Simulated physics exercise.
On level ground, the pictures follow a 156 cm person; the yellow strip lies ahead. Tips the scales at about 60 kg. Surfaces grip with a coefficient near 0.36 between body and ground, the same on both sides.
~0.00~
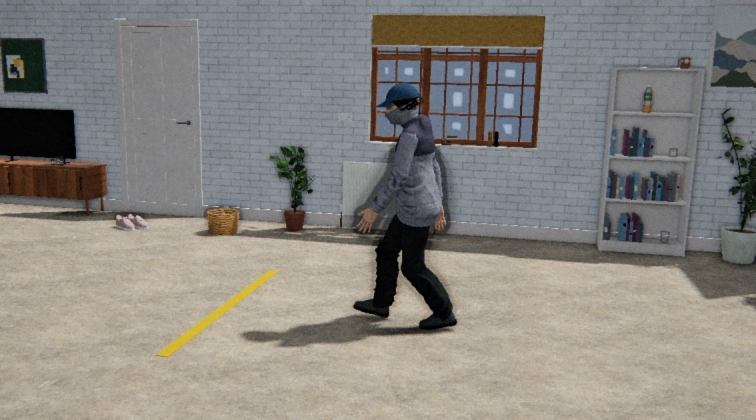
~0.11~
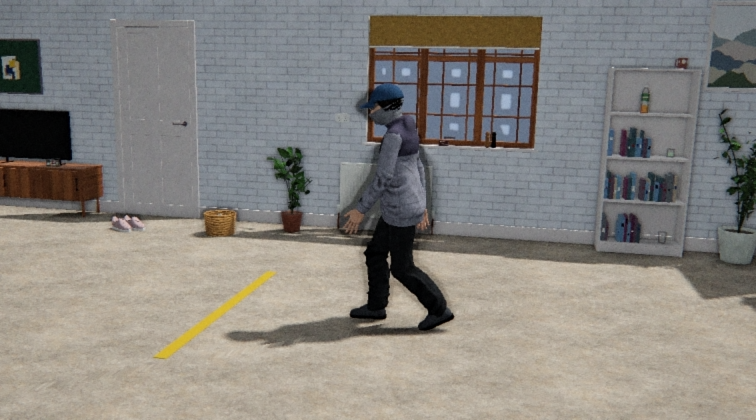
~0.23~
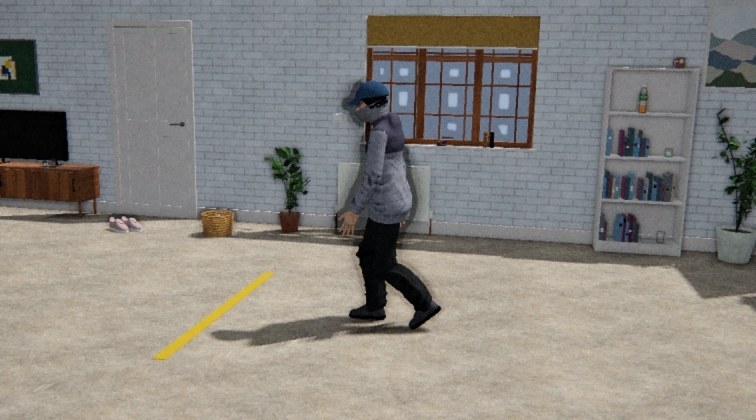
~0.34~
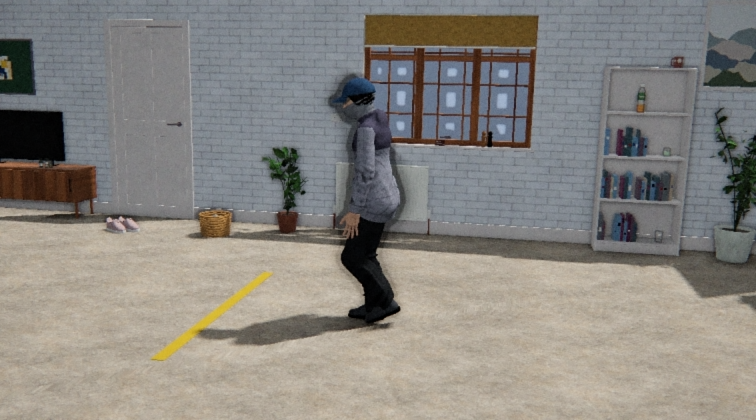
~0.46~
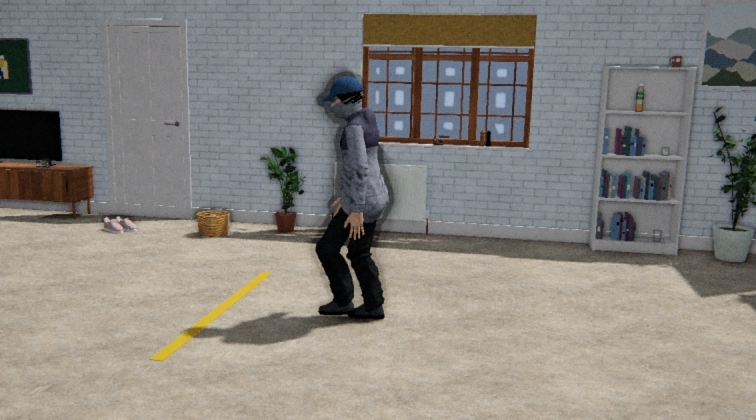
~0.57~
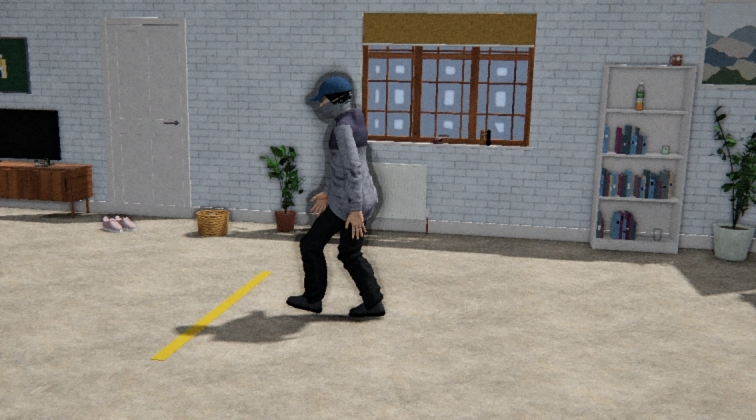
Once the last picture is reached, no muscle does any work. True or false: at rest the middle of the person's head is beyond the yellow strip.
False.
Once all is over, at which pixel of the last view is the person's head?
Roughly at (237, 303).
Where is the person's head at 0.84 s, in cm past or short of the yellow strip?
Short of it, by close to 60 cm.
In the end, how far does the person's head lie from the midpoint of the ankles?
Roughly 50 cm.
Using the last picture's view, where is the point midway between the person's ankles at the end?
Close to pixel (319, 314).
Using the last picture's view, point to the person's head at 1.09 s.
Roughly at pixel (259, 247).
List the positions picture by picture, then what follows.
Person's head (409, 113), person's chest (416, 154), yellow strip (206, 320), in the first frame.
Person's head (393, 113), person's chest (400, 154); 9 cm covered, in the second frame.
Person's head (379, 110), person's chest (386, 151); 18 cm covered, in the third frame.
Person's head (365, 107), person's chest (373, 148); 25 cm covered, in the fourth frame.
Person's head (353, 106), person's chest (361, 147); 33 cm covered, in the fifth frame.
Person's head (342, 106), person's chest (349, 147), yellow strip (201, 322); 41 cm covered, in the sixth frame.
After 0.84 s the person's head is 59 cm short of the yellow strip, near (309, 152) in the last picture's view; the person's chest 65 cm short of the yellow strip.
After 1.09 s the person's head is 28 cm short of the yellow strip, near (259, 247) in the last picture's view.
After 1.39 s the person's head is 17 cm short of the yellow strip, near (231, 299) in the last picture's view; the person's chest 39 cm short of the yellow strip.
Final state at 2.5 s, person's hips stop short of the yellow strip; person's head stops short of the yellow strip; person's chest stops short of the yellow strip.
